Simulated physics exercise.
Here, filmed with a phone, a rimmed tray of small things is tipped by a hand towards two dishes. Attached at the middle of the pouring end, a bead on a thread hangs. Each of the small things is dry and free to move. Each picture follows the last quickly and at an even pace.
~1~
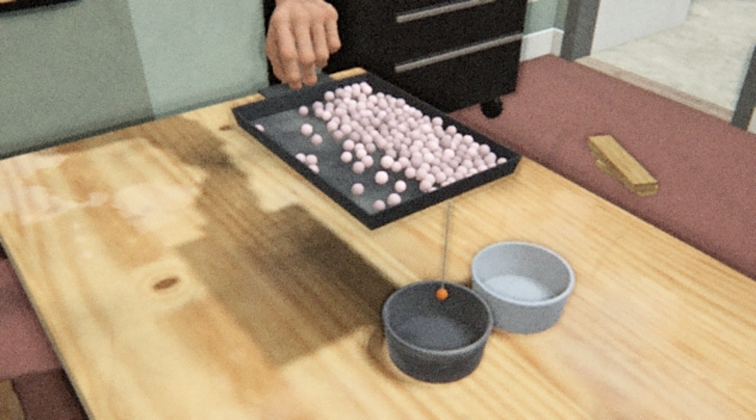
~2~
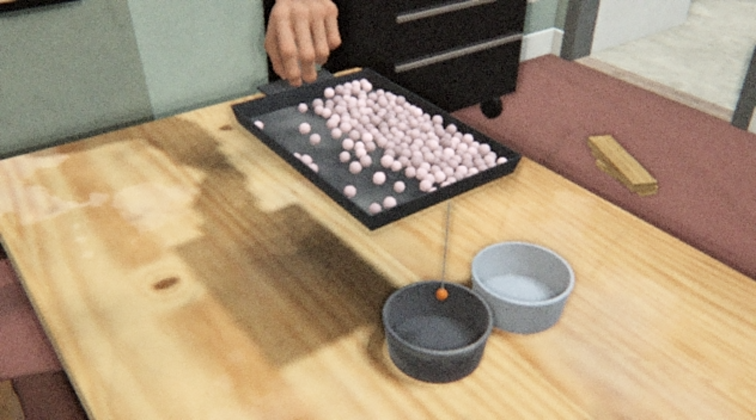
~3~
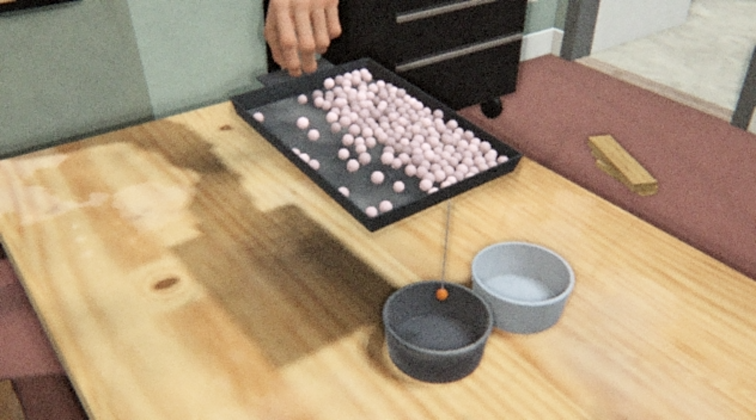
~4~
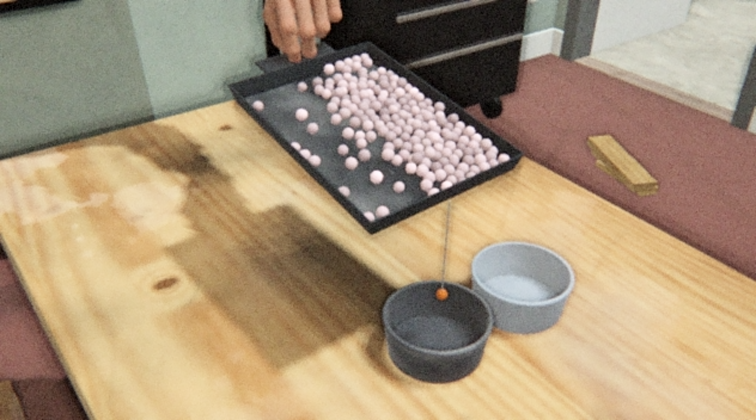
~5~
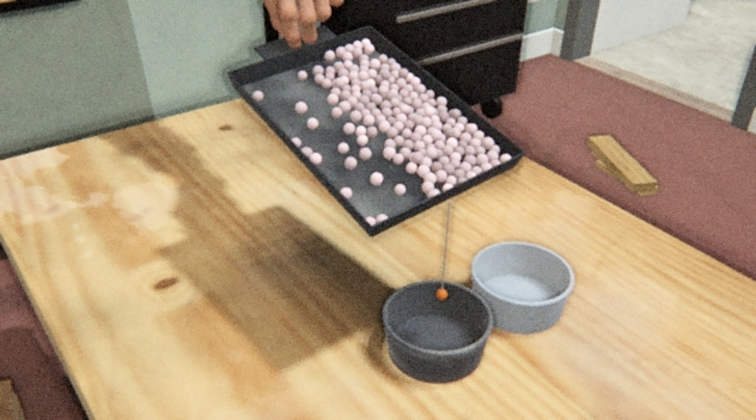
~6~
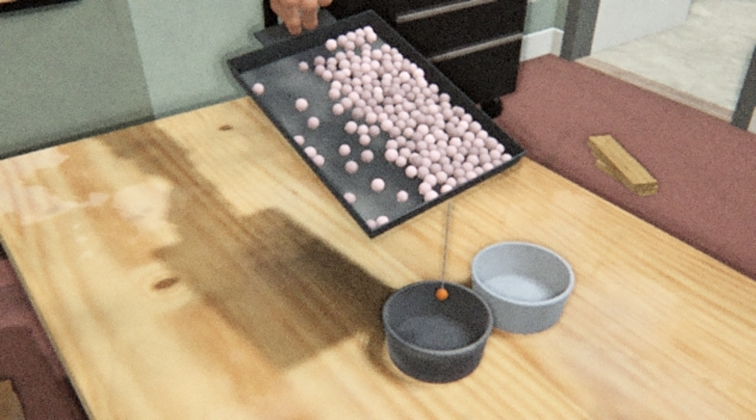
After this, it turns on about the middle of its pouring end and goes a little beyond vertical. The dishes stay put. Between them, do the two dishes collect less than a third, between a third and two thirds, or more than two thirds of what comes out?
They collect less than a third.
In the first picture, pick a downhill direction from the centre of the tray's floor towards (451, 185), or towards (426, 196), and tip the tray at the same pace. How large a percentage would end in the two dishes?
You'd see roughly 30 per cent the first time and 20 per cent the second.
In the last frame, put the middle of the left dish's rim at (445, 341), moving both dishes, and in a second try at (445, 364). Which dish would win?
The one on the left side, then the one on the left side.
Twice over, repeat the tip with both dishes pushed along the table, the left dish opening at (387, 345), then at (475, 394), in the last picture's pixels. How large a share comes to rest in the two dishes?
Trial 1: 70 percent; trial 2: 10 percent.
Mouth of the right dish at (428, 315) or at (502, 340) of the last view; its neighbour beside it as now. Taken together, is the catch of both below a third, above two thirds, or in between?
The first try: The middle third. The second: The middle third.
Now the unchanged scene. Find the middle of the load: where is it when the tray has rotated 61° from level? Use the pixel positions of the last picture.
(409, 196).
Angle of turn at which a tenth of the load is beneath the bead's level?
Angle: Close to 65°.
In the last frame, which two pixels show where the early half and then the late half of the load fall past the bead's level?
I'd say around (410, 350) at first, then around (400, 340).
Just after the last frame, tray tipped steeply; the larger part on the tray; just a few in the left dish; just a few outside both; about a tenth in the air.
A moment on, tray tipped right over; about a tenth on the tray; about a tenth in the left dish; roughly two thirds outside both; roughly a quarter in the air.
Further on, tray tipped past a quarter turn; about a tenth in the left dish; the larger part outside both.
When it is over, tray tipped past a quarter turn; about a tenth in the left dish; not one in the right dish; the larger part outside both.
